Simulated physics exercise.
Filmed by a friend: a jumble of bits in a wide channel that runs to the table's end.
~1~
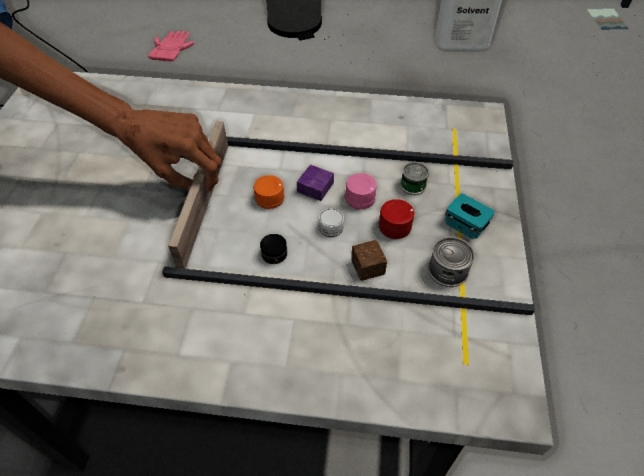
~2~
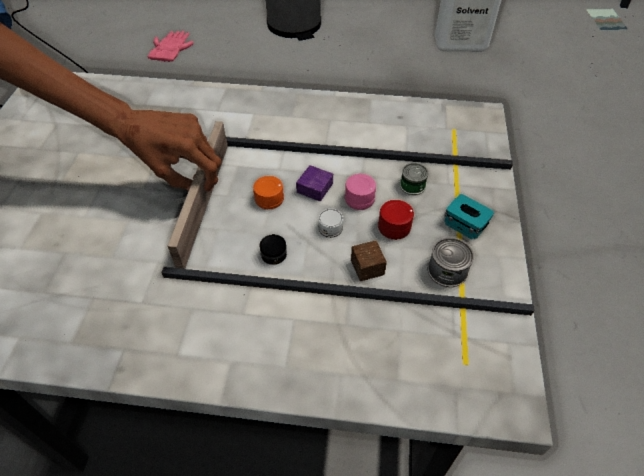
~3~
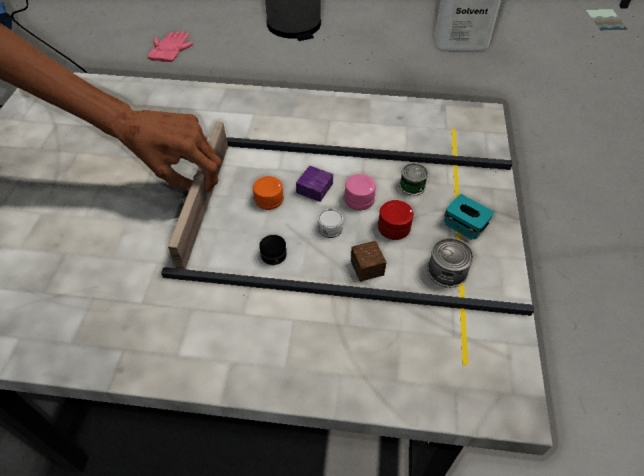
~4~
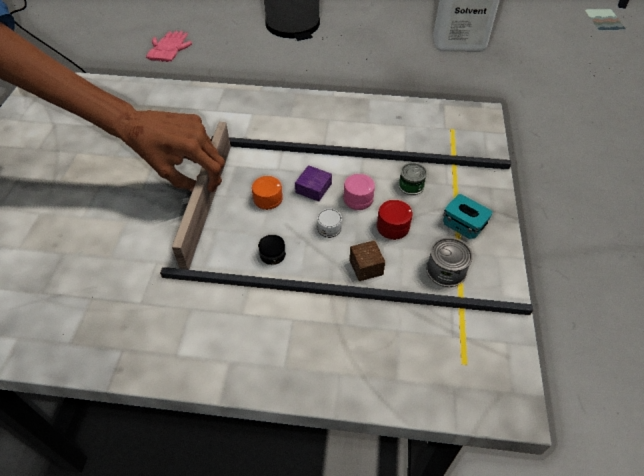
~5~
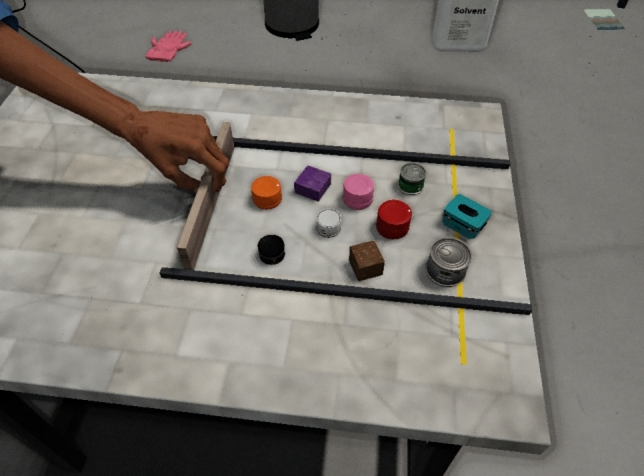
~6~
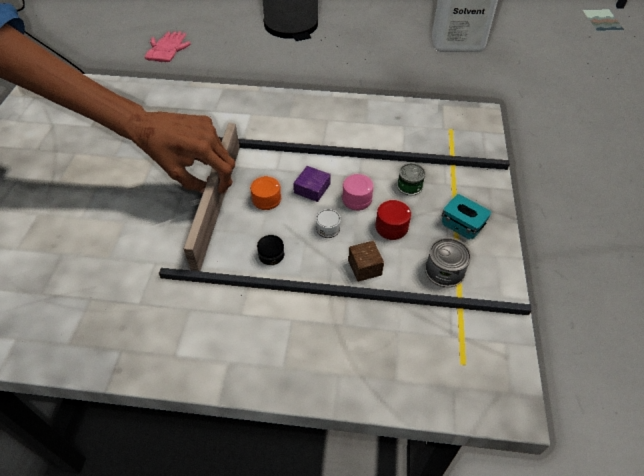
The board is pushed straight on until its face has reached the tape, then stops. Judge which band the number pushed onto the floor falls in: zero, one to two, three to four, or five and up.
I predict exactly one or two will slip off.
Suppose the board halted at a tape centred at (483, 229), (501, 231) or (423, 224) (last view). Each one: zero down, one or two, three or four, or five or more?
Place by place: At least five, then five or more, then none at all.
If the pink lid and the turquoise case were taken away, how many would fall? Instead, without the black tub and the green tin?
In order, the numbers are 0 and 1.
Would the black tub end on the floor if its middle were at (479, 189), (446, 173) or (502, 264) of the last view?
Place by place, it goes down, holds its place, goes down.
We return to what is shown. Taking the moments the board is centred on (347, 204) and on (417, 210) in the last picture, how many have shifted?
At that stage 6; at the next, 10.
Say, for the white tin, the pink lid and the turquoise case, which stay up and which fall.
Going one by one, the white tin keeps its place, then the pink lid keeps its place, and finally the turquoise case comes off.
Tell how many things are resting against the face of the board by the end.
Contact count: 5.
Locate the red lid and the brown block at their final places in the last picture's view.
The red lid stops around (499, 233); the brown block around (480, 282).
Soon after, none off yet; turquoise case at rest near (465, 217); grey pot at rest near (448, 262); green tin at rest near (411, 179).
After that, none off yet; turquoise case at rest near (465, 217); grey pot at rest near (448, 262); green tin moving near (419, 180).
In the end, the number that fall off is one or two; gone, turquoise case.
